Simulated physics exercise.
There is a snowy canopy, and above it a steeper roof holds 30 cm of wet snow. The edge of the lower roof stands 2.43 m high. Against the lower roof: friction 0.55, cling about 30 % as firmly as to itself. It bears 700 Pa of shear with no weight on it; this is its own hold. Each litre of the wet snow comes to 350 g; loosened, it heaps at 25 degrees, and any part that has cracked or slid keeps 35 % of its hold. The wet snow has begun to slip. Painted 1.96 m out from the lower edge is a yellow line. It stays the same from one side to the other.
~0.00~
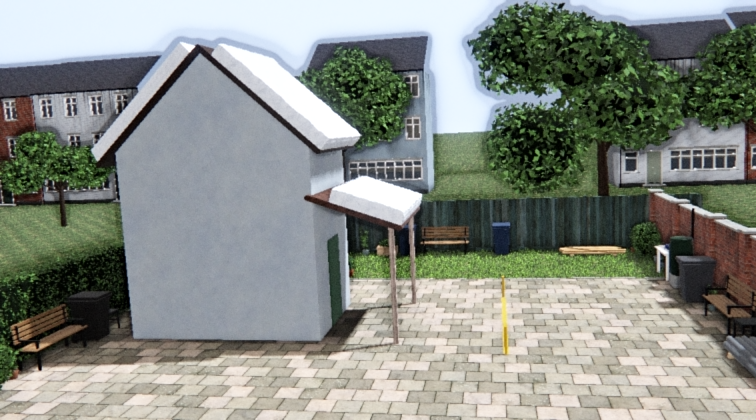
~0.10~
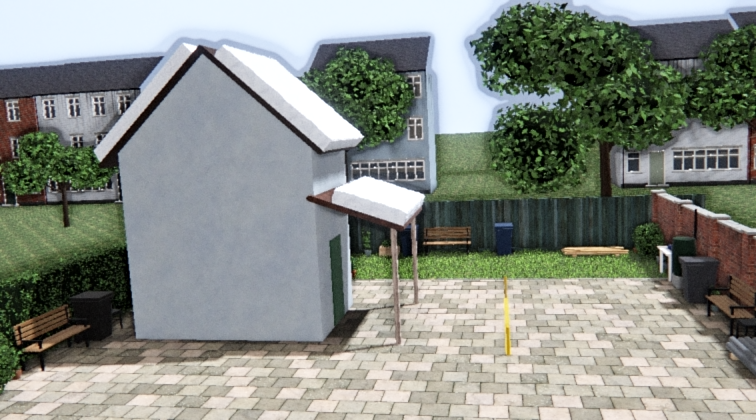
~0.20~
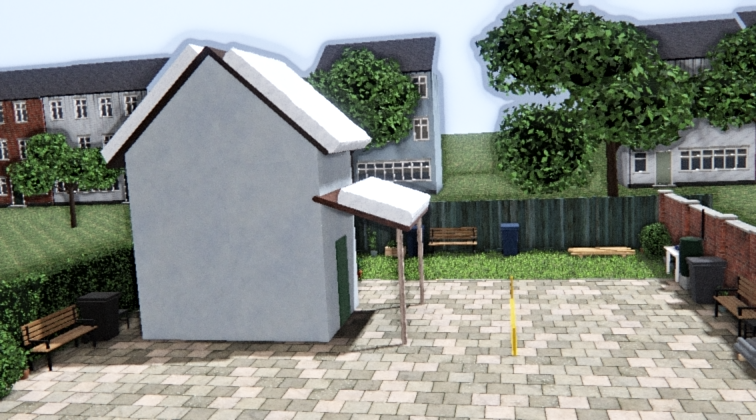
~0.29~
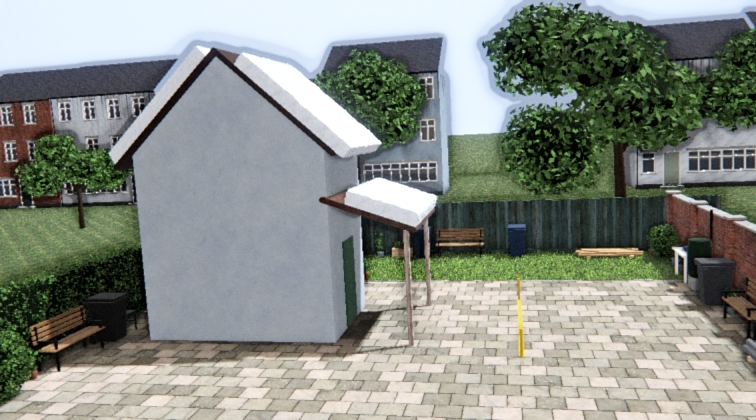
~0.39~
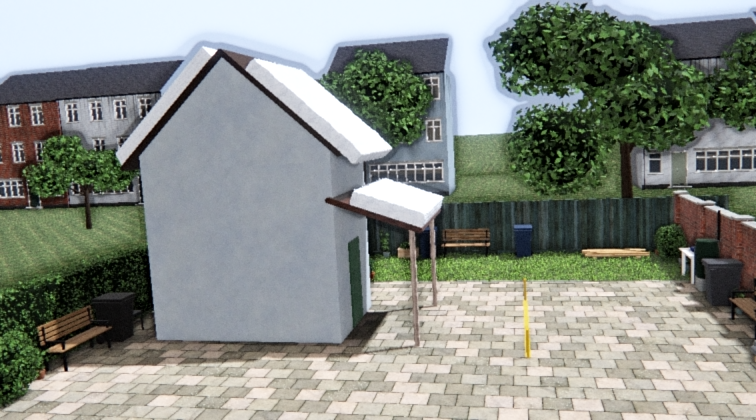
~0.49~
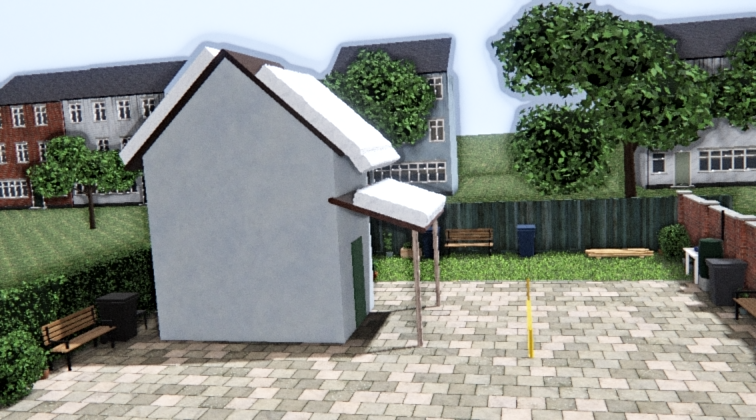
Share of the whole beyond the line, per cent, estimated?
Near 35 %.
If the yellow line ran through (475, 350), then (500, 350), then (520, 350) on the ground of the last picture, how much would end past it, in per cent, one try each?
Respectively 60, 50 and 40 percent would end past it.
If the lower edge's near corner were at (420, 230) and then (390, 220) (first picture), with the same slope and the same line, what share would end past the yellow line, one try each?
Try 1: Near 35 %; try 2: Near 40 %.
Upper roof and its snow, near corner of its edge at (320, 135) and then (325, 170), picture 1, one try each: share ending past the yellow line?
It would be 45 percent for the first setting and 20 percent for the second.
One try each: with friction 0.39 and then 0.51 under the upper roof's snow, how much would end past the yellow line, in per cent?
First try 30 per cent, second try 20 per cent.
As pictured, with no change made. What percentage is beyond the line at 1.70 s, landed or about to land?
Near 0 %.
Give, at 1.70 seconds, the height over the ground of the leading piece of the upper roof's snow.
About 0.2 m.
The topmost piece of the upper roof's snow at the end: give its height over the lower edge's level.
Height above lower edge: Approx. 0.8 m.
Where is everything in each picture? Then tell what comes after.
The first picture shows leading edge of the wet snow at (321, 143).
The second picture shows leading edge of the wet snow at (324, 145), its middle shifted 2.2 cm.
The third picture shows leading edge of the wet snow at (332, 149), its middle shifted 8.6 cm, 3 % of it past the upper edge, in one piece.
The fourth picture shows leading edge of the wet snow at (343, 154), its middle shifted 19 cm, 6 % of it past the upper edge, in one piece.
The fifth picture shows leading edge of the wet snow at (354, 150), its middle shifted 35 cm, 12 % of it past the upper edge, in one piece.
The sixth picture shows leading edge of the wet snow at (363, 154), its middle shifted 55 cm, 19 % of it past the upper edge, cracking.
After 1.04 s, none is below the lower edge and 0 % is past the line.
After 1.70 s, 52 % is below the lower edge and 0 % is past the line.
After 2.35 s, 77 % is below the lower edge and 35 % is past the line.
After 3.00 s, 77 % is below the lower edge and 35 % is past the line.
After 3.50 s, at the end, 77 % is below the lower edge and 35 % is past the line.
